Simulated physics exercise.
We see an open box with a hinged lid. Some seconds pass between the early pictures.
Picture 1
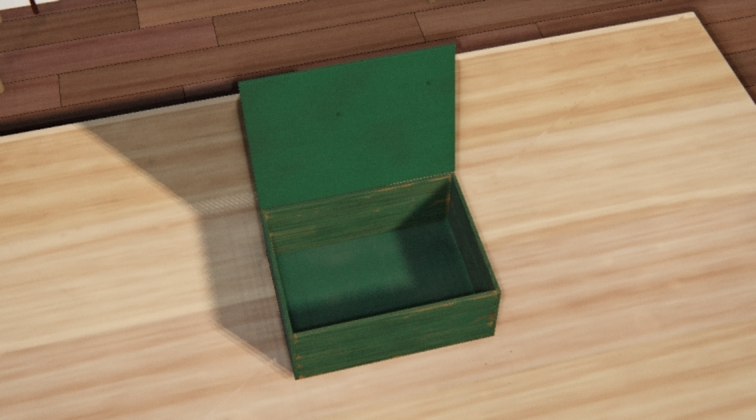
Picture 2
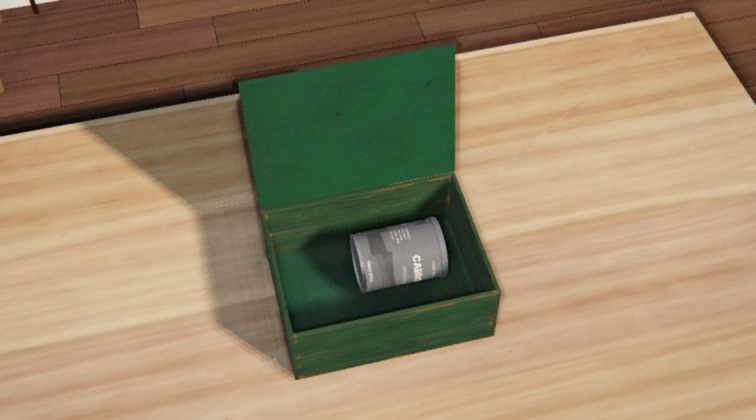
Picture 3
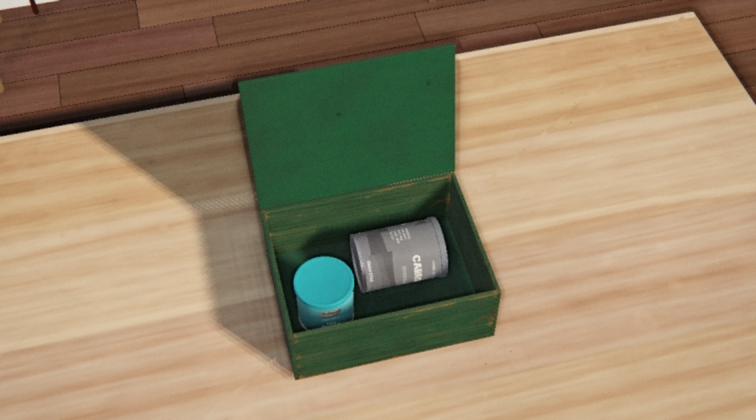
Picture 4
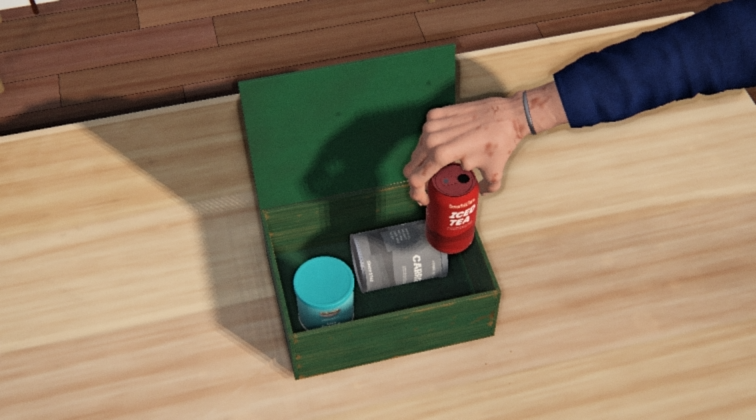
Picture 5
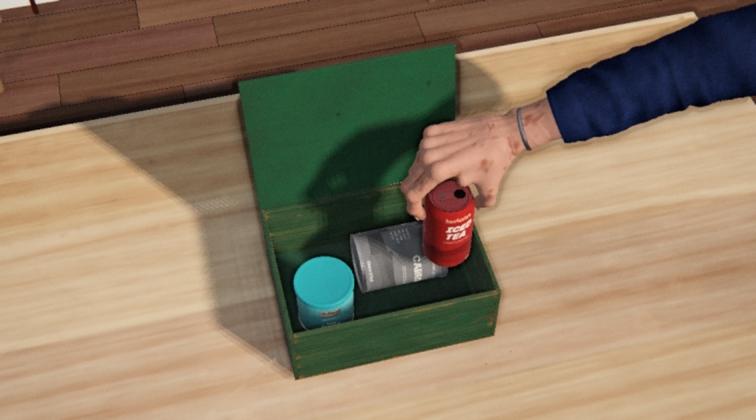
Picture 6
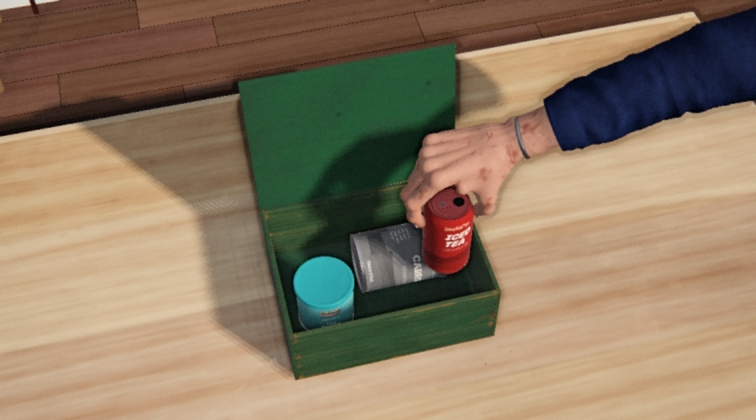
At first, an open green box with a hinged lid sits empty on a wooden table. A gray can appears lying on its side inside, then a turquoise tin appears at the front left. A hand reaches in from the right and lowers a red iced tea can beside the gray one.
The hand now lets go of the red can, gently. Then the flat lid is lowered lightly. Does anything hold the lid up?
In the end the lid stays ajar.
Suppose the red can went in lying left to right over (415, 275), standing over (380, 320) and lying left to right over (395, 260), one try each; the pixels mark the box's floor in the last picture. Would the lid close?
In the first case it closes; in the second case it will not close; in the third case it sits on the rim.
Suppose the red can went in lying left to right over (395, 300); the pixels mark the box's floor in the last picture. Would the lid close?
Then it shuts flat.
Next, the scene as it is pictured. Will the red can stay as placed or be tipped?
The red can keeps its pose.
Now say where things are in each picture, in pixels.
The last thing is not in view yet, in the first frame.
The last thing is not in view yet, in the second frame.
The last thing is not in view yet; turquoise tin (325, 297), in the third frame.
Coming down; red can (451, 210); turquoise tin (325, 297), in the fourth frame.
Coming down; red can (448, 224); turquoise tin (325, 297), in the fifth frame.
In place under the hand; red can (447, 231); turquoise tin (325, 297), in the sixth frame.
Then, 0.40 s later than the last frame, red can tilted by 47° near (450, 268); grey tin moved a little.
Then, 1.20 s later than the last frame, lid starting down; red can moved about its own width near (444, 270); grey tin moved a little.
Then, 1.60 s later than the last frame, lid 59° above the rim; red can moved about its own width near (444, 270); grey tin moved a little.
Then, 2.00 s later than the last frame, lid 25° above the rim; red can moved about its own width near (444, 270); grey tin moved a little.
When it is over, lid 12° above the rim; moved from the start, red can; the other 2 as before. End places, in pixels of the last picture, red can near (444, 270).
